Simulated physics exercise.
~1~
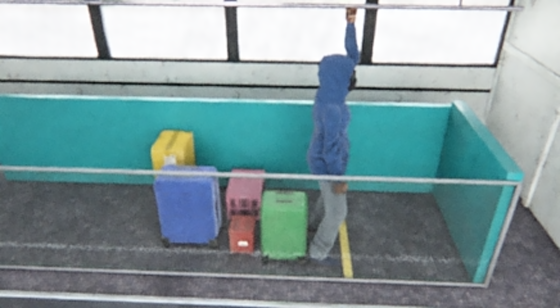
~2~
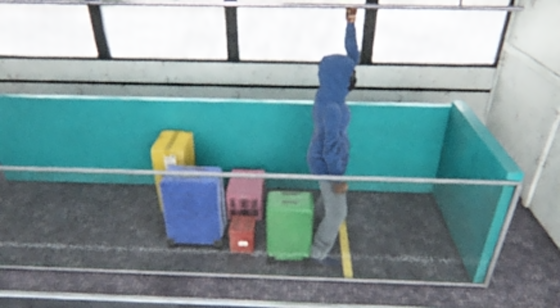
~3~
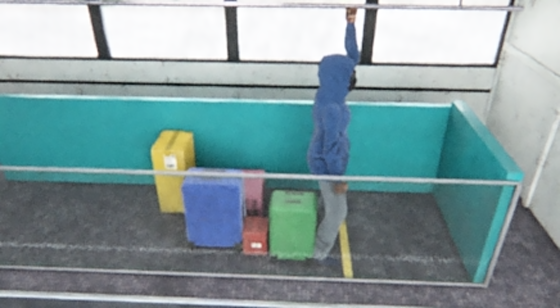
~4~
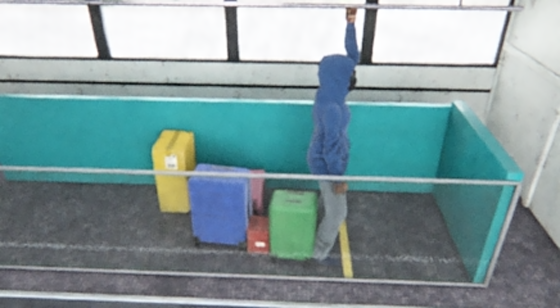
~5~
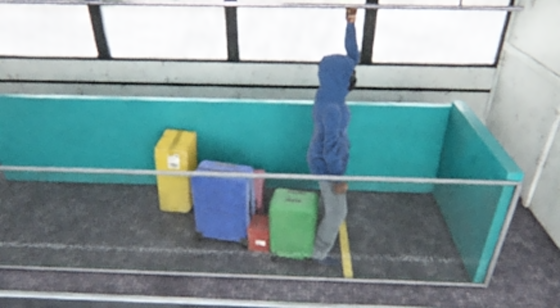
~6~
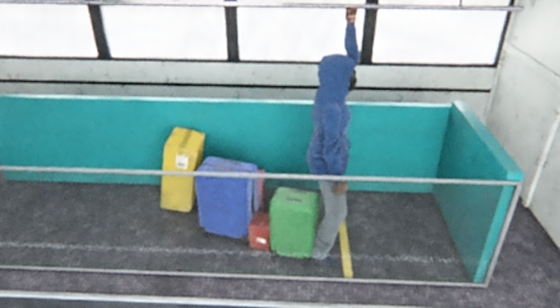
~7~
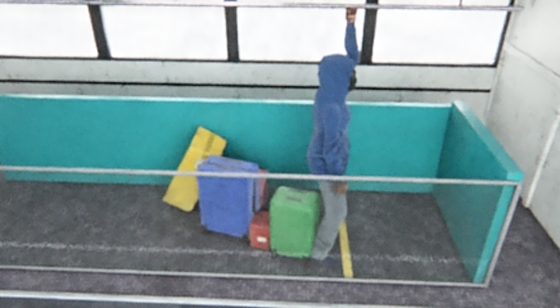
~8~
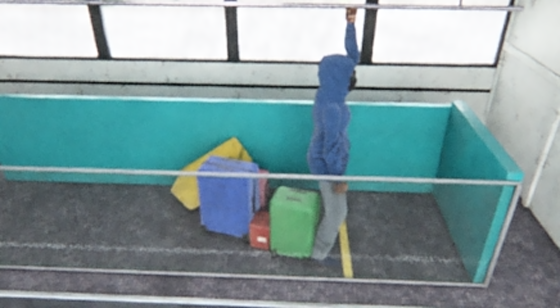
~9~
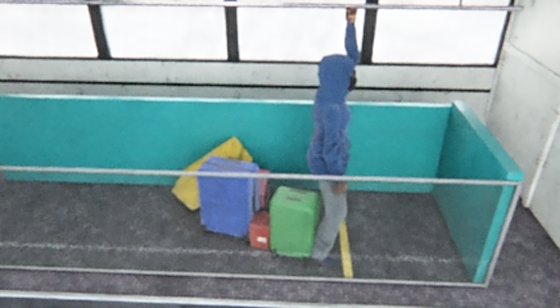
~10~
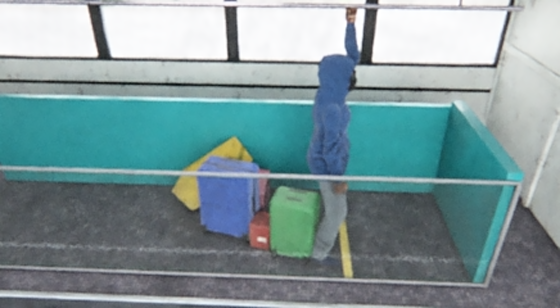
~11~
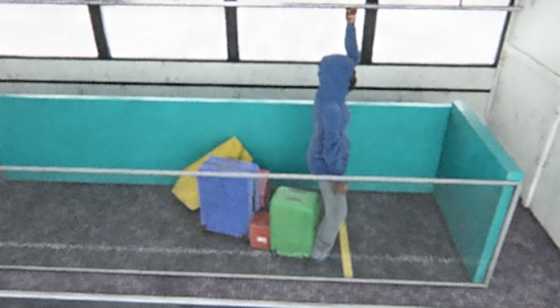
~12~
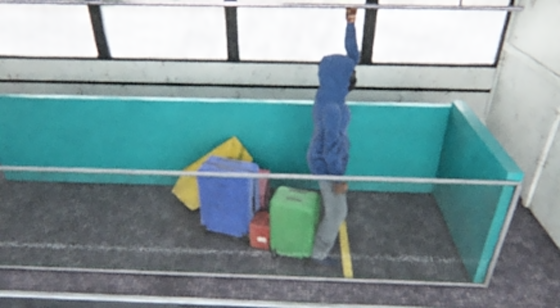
A person in a blue hooded top and grey trousers stands gripping an overhead rail in a bay with teal panels, seen from above through a clear front barrier. To the left, on the dark floor, are a big blue case, a tall yellow bag behind it, a pink crate, a small red tub and a small green case. The blue and green cases slide right, and the red tub shifts right too. The yellow bag then tips right and comes to rest leaning behind the blue case. Everything settles left of the yellow line, the person still holding on.
